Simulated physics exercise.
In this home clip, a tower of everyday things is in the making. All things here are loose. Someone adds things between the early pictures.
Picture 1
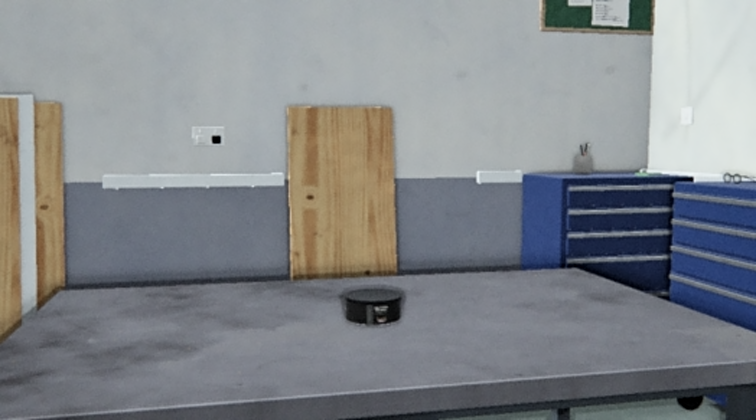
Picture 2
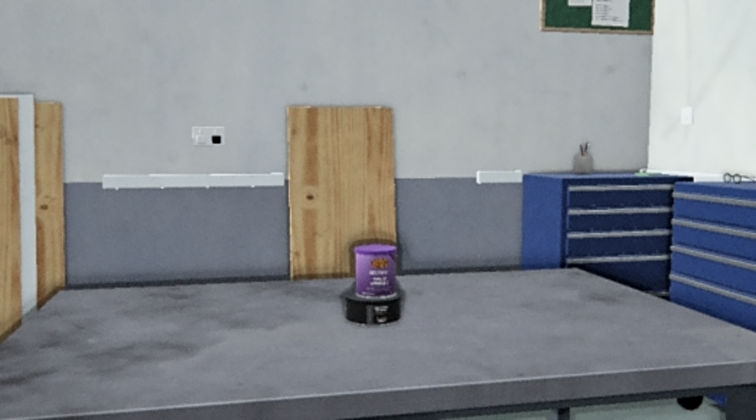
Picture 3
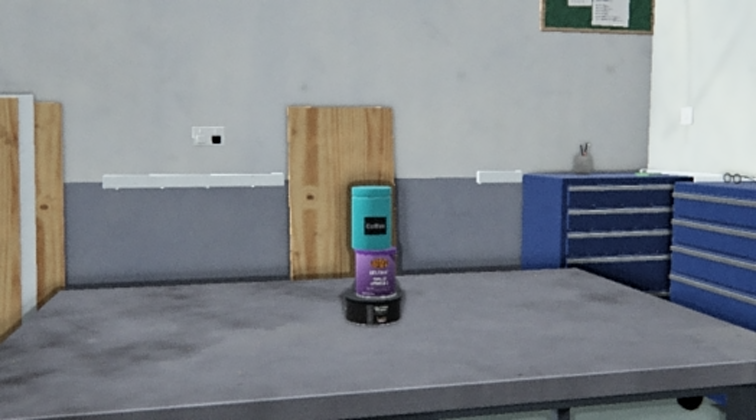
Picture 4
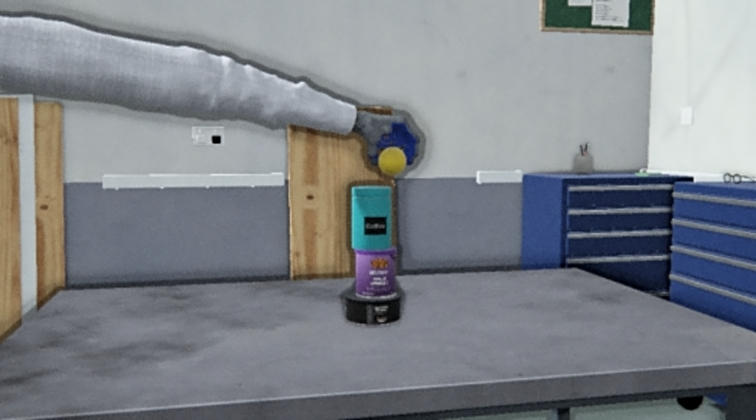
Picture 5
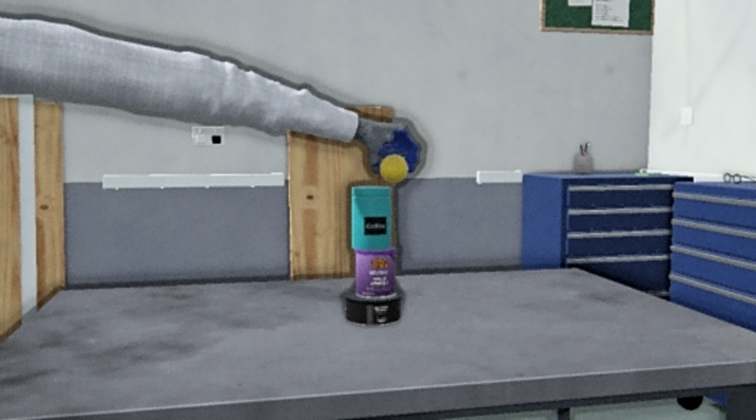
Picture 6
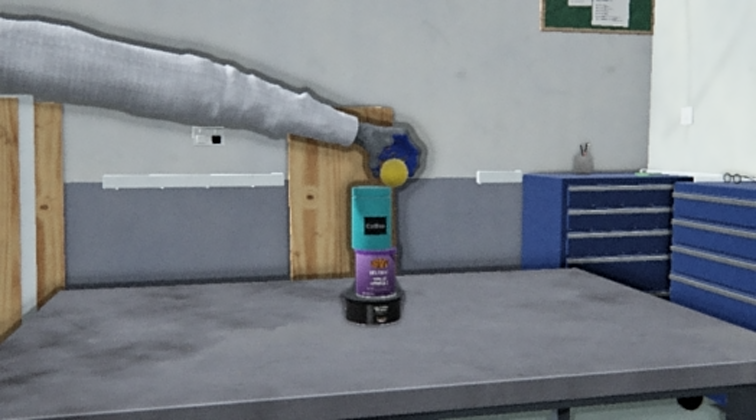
A black tub, a purple tin and a turquoise jar appeared one above another on the table, then a gloved hand reached in from the left and lowered a yellow lemon slightly over the jar.
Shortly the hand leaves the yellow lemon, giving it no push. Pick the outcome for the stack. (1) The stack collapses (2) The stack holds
1, the stack collapses.
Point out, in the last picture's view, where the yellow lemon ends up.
Roughly pixel (425, 303) in the last picture.
Then, 0.40 s after the last picture, yellow lemon now fallen.
Then, 0.50 s after the last picture, things are still on the move.
At rest, fallen, yellow lemon; the other 3 in place. Seen from the same camera at the end, yellow lemon near (426, 303). The pile loses its balance.
